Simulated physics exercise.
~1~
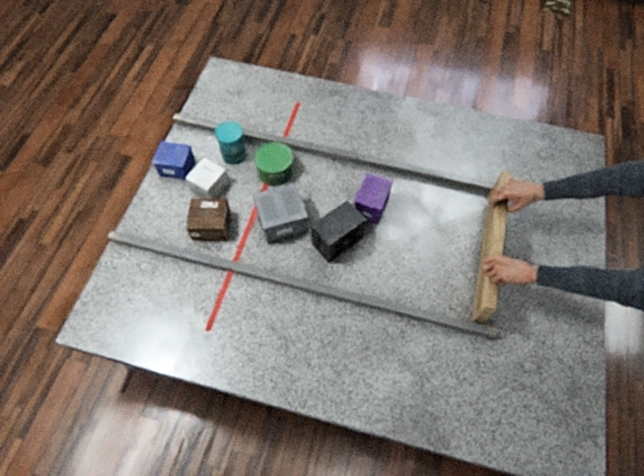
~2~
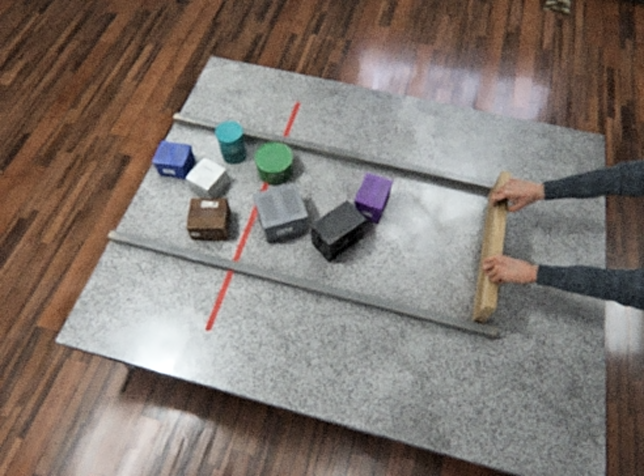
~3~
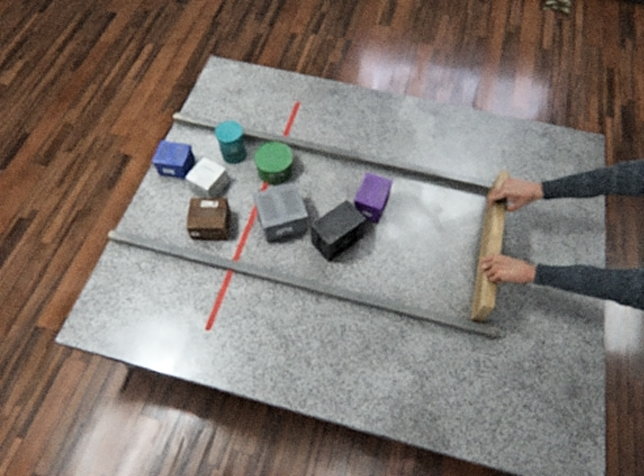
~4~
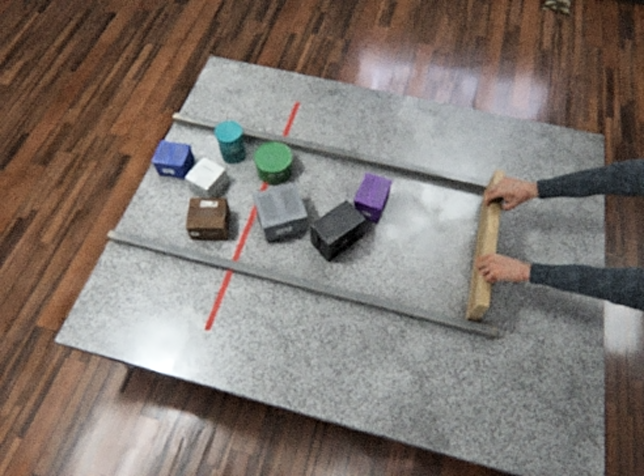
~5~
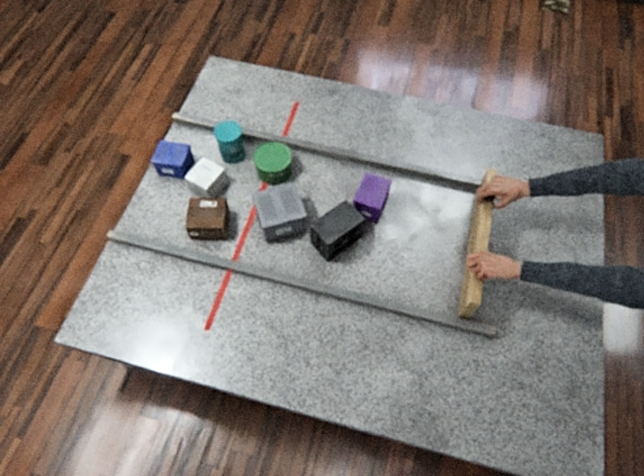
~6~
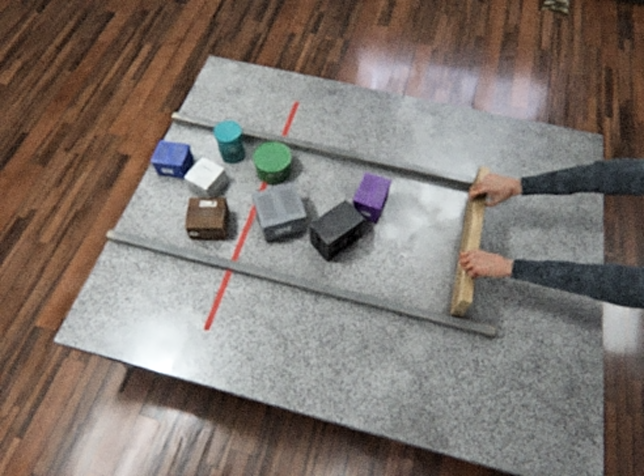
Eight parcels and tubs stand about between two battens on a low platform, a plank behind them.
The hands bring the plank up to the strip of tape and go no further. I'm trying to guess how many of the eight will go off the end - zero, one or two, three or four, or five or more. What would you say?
I would say zero.
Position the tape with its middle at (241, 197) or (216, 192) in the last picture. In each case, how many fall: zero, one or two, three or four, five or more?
Count per tape, in the order given: One to two, then just one or two.
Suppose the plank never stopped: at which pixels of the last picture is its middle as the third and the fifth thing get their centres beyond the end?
At (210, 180) for the third, at (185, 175) for the fifth.
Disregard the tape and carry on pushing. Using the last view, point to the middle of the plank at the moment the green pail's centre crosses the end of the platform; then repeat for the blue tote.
Middle: Roughly (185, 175); roughly (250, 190).
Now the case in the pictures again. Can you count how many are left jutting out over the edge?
That'd be 1.
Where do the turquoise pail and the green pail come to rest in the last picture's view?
First at (204, 133); second at (228, 153).
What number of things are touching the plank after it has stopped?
2.
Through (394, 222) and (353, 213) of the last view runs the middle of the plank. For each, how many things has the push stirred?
0 at one spot and 2 at the other.
A little later, none off yet; blue tote at rest near (173, 160); white box at rest near (206, 180); turquoise pail at rest near (230, 143).
When it is over, the number that fall off is zero.
